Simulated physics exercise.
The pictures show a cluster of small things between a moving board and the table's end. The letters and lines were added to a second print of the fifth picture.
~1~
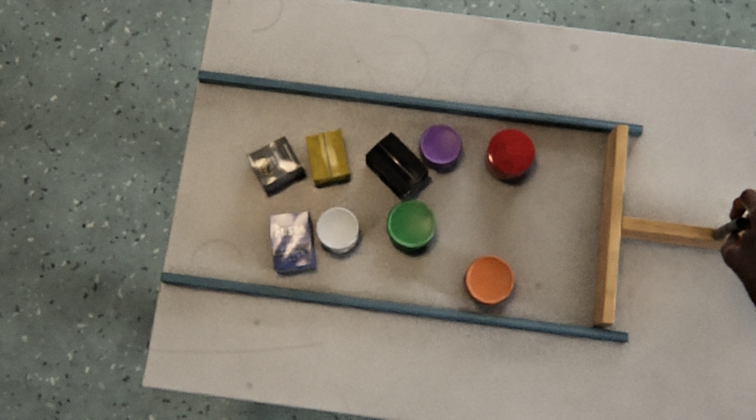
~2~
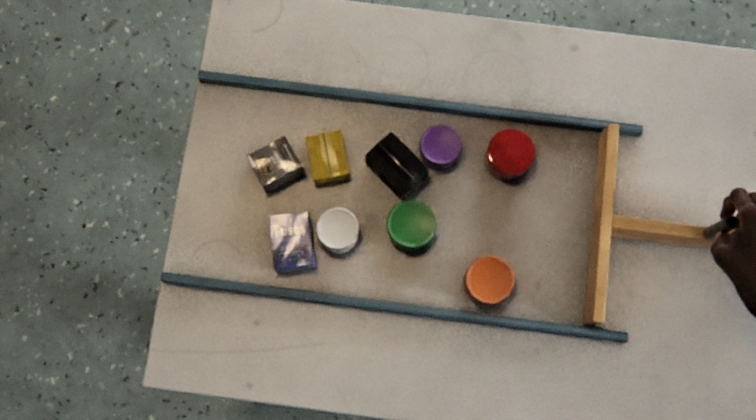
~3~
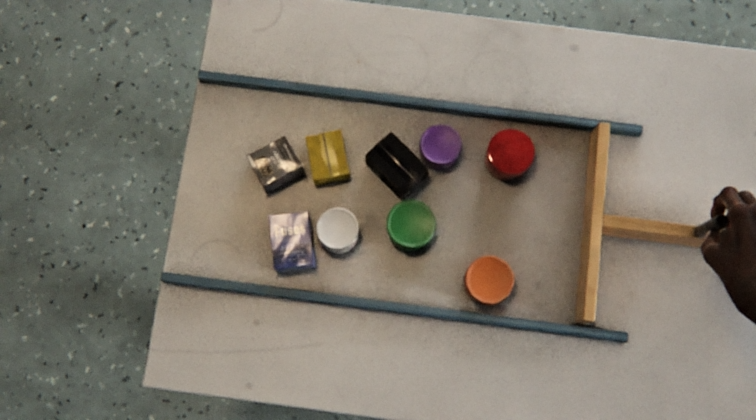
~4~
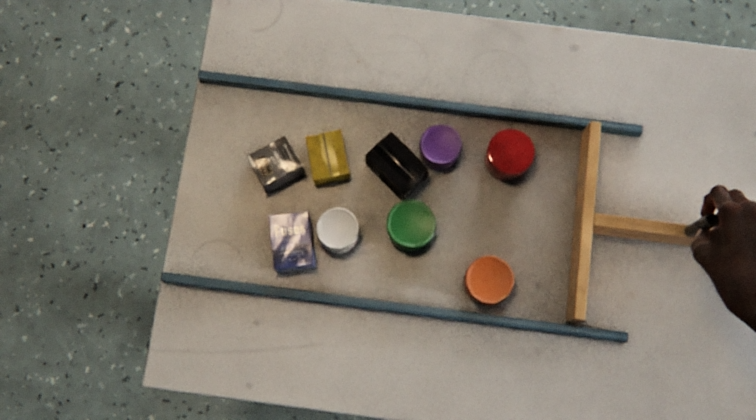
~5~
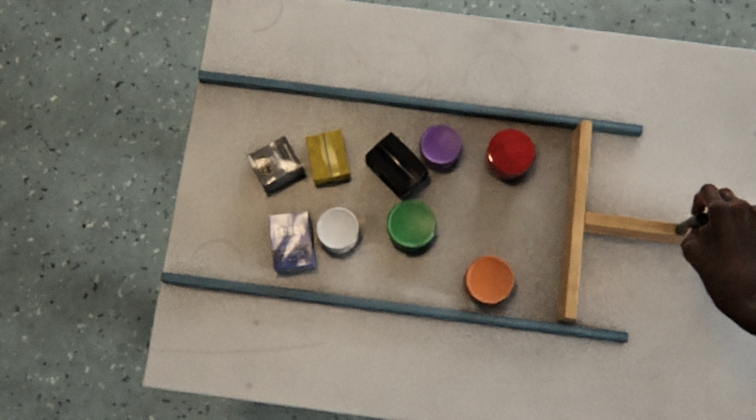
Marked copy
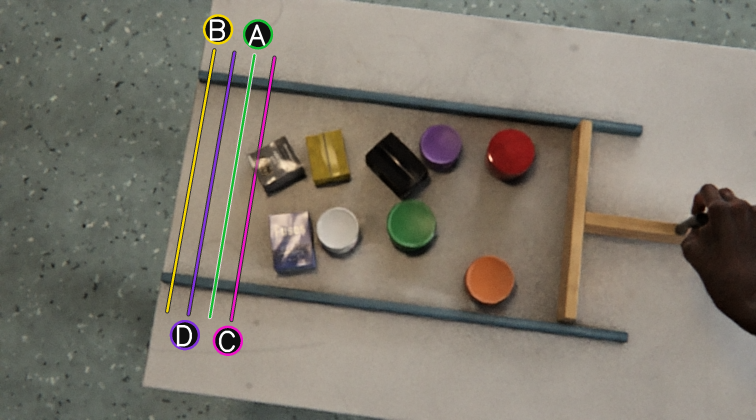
On a pale tabletop, a hand slides a wooden pusher slightly left between two rails toward small boxes and round tubs lying still.
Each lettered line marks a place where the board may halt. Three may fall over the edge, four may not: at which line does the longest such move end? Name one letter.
No fourth one falls up to C.
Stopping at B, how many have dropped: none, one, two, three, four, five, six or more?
In all, six or more.
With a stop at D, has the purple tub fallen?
Yes.
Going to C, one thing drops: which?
The grey packet.
On the copy, A at (233, 182); B at (192, 177); C at (254, 185); D at (212, 179).
On C. First, board (461, 202); purple tub (396, 123); red pot (439, 130).
Then, board (345, 187); grey packet (230, 151); blue box (239, 256).
Finally, board (254, 175); grey packet over the edge; yellow box (183, 153); one fallen.
By contrast, A drops five; B drops nine; D drops five.
